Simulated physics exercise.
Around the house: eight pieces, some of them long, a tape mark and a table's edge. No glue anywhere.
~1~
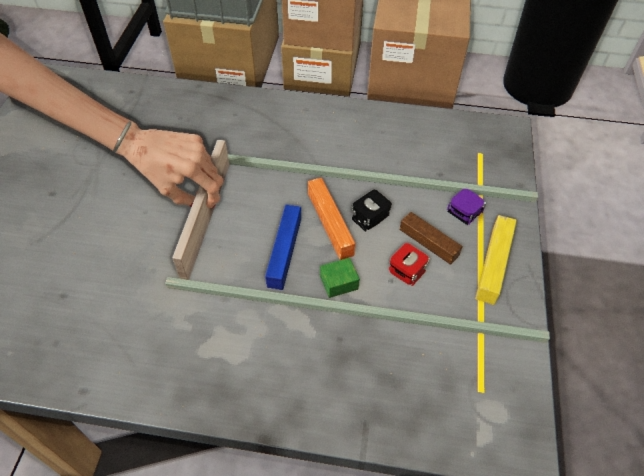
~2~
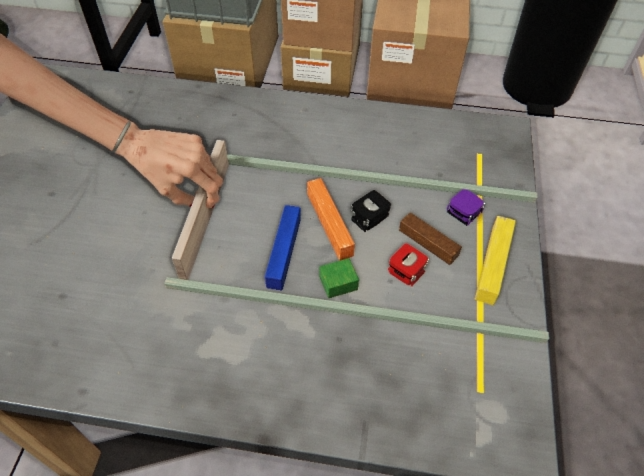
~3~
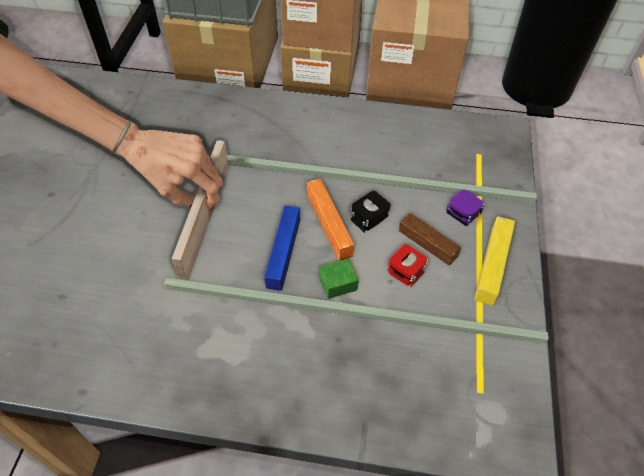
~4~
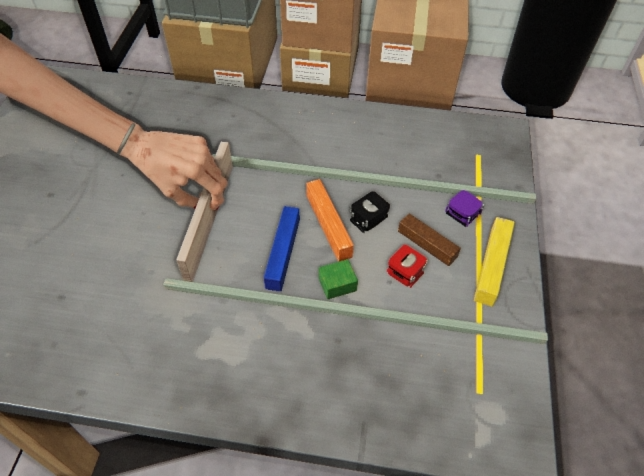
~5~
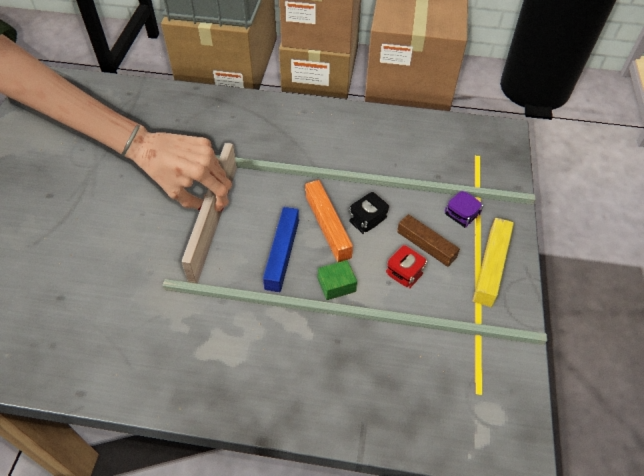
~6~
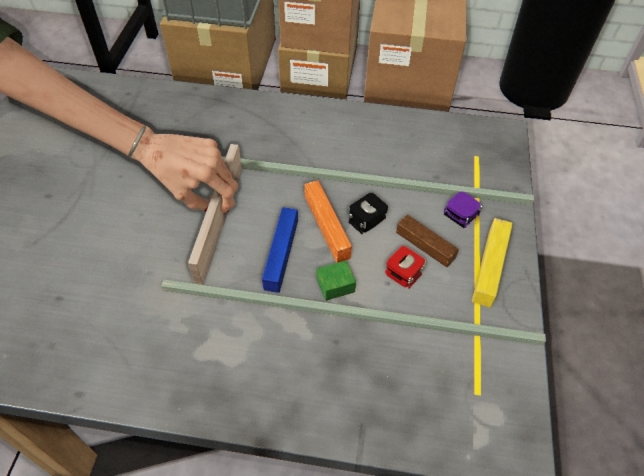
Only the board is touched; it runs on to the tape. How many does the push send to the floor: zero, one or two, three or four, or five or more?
Outcome: The number that fall off is one or two.
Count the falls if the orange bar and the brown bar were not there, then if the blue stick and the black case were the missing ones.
Fallen: 0, and 0 in the other try.
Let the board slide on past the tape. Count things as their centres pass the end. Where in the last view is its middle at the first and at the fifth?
First at (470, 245), next at (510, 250).
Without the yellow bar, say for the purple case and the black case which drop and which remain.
The purple case goes over, the black case holds on.
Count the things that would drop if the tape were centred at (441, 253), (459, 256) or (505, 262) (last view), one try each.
Down on the floor: 0, 0 and 4.
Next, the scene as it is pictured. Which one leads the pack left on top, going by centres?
It is the brown bar.
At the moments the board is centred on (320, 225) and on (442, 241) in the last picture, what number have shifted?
By then 4, and 8.
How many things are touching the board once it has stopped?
In contact: 2.
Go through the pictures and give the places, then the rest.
Yellow bar (497, 259); purple case (466, 207); brown bar (430, 238); board (204, 207); tape (481, 255), in the first picture.
Purple case (466, 207); blue stick (284, 246), in the second picture.
Brown bar (429, 239); black case (370, 212), in the third picture.
Yellow bar (495, 260); green block (338, 279), in the fourth picture.
Purple case (464, 209); red case (406, 267), in the fifth picture.
Yellow bar (493, 261); purple case (463, 210); brown bar (427, 241); board (218, 212); tape (477, 258), in the sixth picture.
Early on, none off yet; yellow bar at rest near (493, 261); purple case at rest near (463, 210); brown bar at rest near (427, 241).
A while later, none off yet; yellow bar at rest near (493, 261); purple case at rest near (463, 210); brown bar moving near (432, 240).
Further along, none off yet; yellow bar travelled a little near (507, 264); purple case travelled well along near (505, 209); brown bar travelled about its own width near (480, 240).
Finally, the number that fall off is one or two; lost, purple case and yellow bar.
